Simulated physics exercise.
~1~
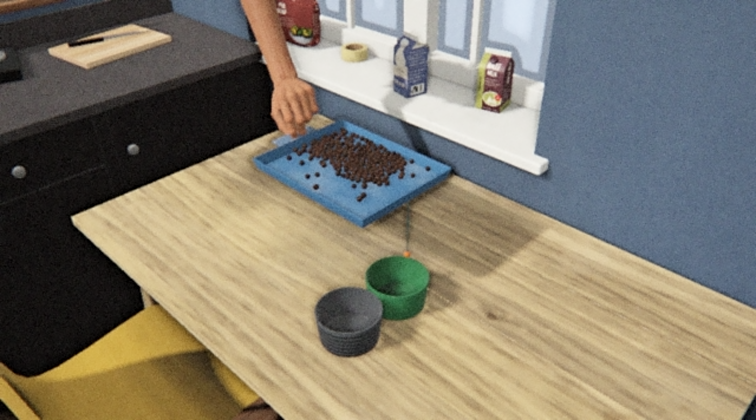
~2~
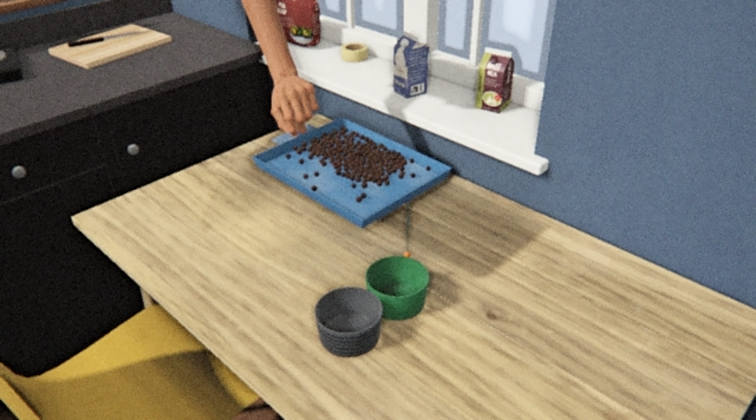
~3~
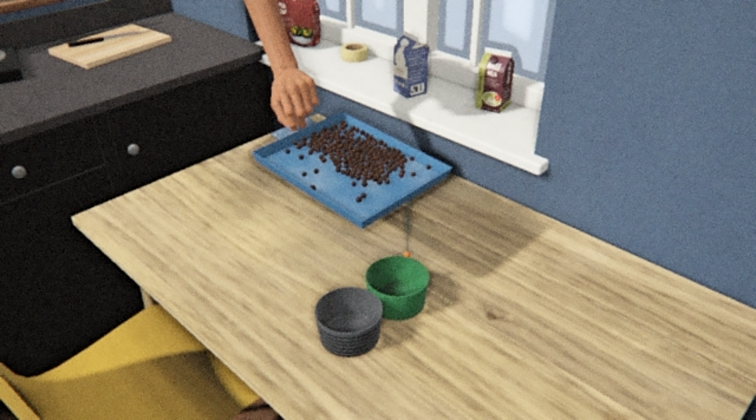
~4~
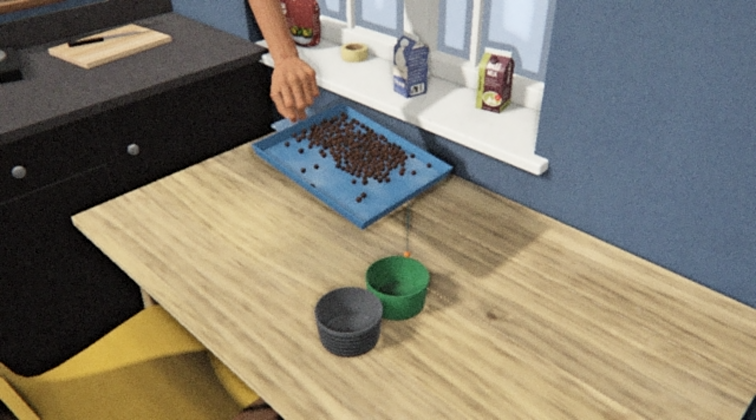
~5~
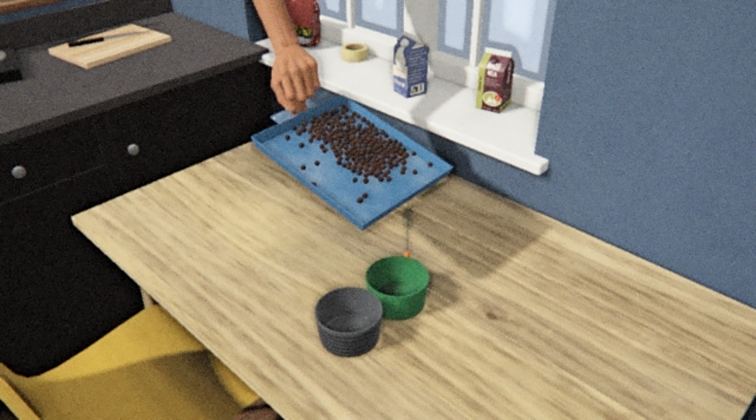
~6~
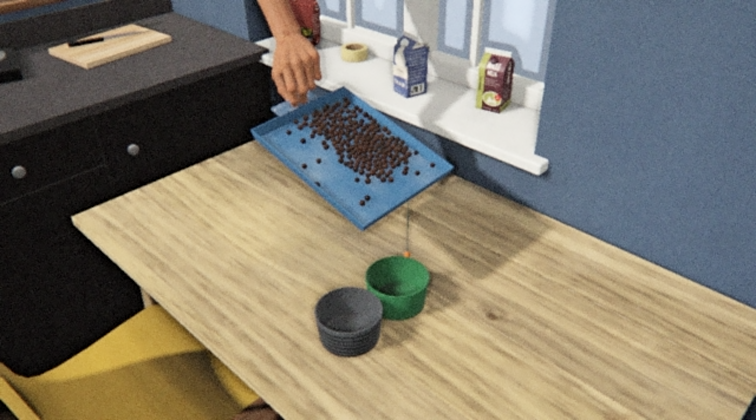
The video shows a hand gradually raising the far end of a blue tray of small brown balls above a wooden table, tilting it toward a green dish and a gray dish, as the balls begin shifting on the tray.
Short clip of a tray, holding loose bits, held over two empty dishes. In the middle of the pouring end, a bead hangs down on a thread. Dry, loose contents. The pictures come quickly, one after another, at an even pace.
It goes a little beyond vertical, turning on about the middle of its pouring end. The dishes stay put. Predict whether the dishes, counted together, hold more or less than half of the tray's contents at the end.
More.
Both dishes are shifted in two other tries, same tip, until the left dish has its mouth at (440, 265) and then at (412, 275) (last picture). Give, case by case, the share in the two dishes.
First placement: Some 20 %; second placement: Some 40 %.
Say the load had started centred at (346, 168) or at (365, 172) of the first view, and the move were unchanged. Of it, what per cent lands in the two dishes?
The first start gives 70 percent and the second 70 percent.
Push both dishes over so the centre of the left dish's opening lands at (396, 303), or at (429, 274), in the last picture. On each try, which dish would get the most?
One: The dish on the left. Two: The left one.
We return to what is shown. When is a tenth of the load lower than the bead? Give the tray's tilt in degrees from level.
That happens at close to 55 degrees.
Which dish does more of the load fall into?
The one to the right.
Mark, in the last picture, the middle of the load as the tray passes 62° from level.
Look close to (393, 207) in the last picture.
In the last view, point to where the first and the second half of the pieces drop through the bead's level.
(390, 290), then (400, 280).
Soon after the last picture, tray tipped steeply; most on the tray; a small part in the left dish; a small part in the right dish; a small part outside both; a small part in the air.
A little later, tray tipped past a quarter turn; about a quarter in the left dish; about a third in the right dish; about a third outside both; a small part in the air.
Later still, tray tipped past a quarter turn; about a quarter in the left dish; about half in the right dish; about a third outside both.
By the end, tray tipped past a quarter turn; about a quarter in the left dish; about half in the right dish; about a third outside both.
